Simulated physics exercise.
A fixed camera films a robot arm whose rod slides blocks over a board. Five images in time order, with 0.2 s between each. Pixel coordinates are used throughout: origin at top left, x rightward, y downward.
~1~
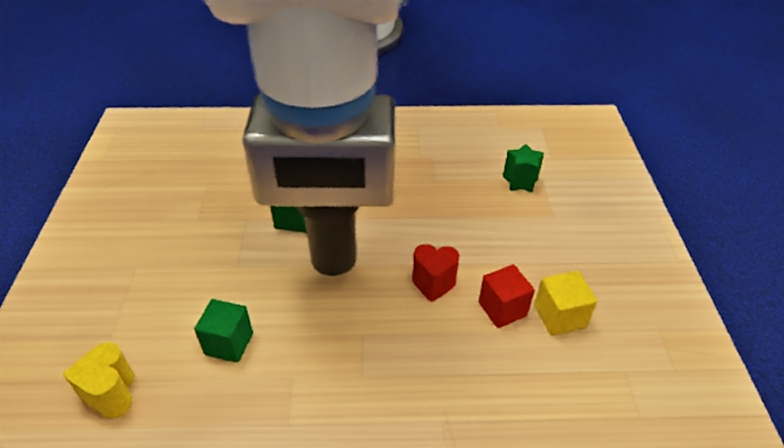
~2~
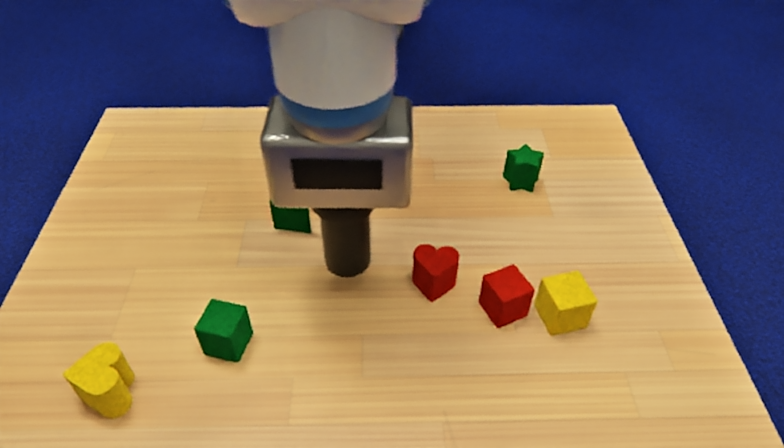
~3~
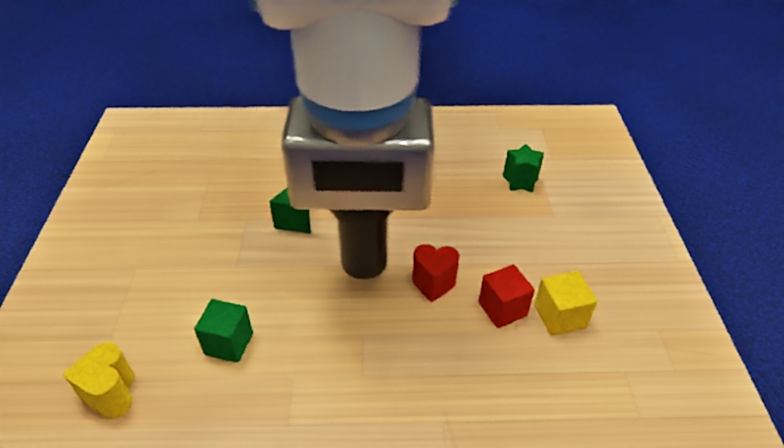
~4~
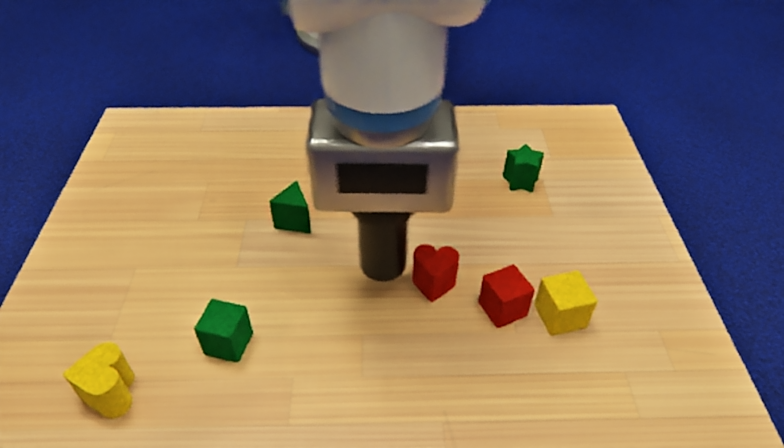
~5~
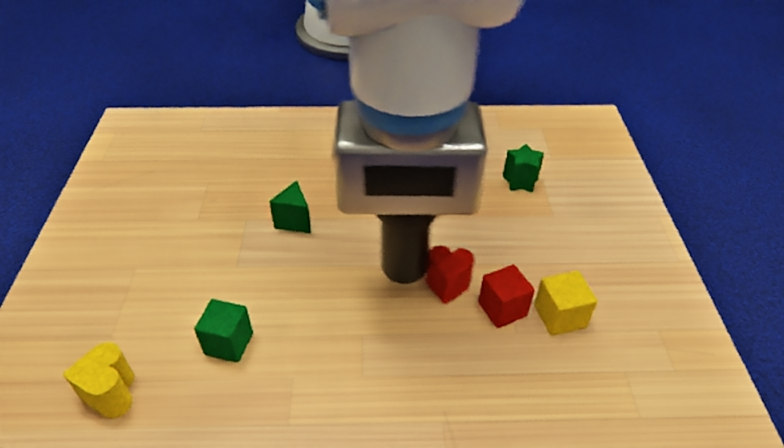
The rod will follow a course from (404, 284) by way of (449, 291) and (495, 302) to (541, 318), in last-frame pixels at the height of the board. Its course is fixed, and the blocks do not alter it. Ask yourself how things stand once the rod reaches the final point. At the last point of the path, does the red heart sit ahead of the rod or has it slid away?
Slipped clear.
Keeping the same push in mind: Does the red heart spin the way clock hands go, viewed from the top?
No, that is not what happens.
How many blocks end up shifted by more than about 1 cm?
Three or more blocks move.
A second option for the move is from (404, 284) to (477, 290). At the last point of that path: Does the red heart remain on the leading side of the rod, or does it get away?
It will keep going ahead of the rod.
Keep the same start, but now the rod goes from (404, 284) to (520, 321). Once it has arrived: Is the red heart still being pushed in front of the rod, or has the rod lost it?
I expect it to be beside or behind the rod.
What follows on the original path. One third of the way, rod (452, 273); red heart (495, 261), turned 15° clockwise; red square piece (516, 287).
Two thirds of the way, rod (500, 285); red heart (534, 258); red square piece (547, 300); yellow square piece (583, 289).
At the end, rod (547, 300); red heart (548, 258), turned 30° anticlockwise; red square piece (580, 324); yellow square piece (602, 292), turned 15° anticlockwise.
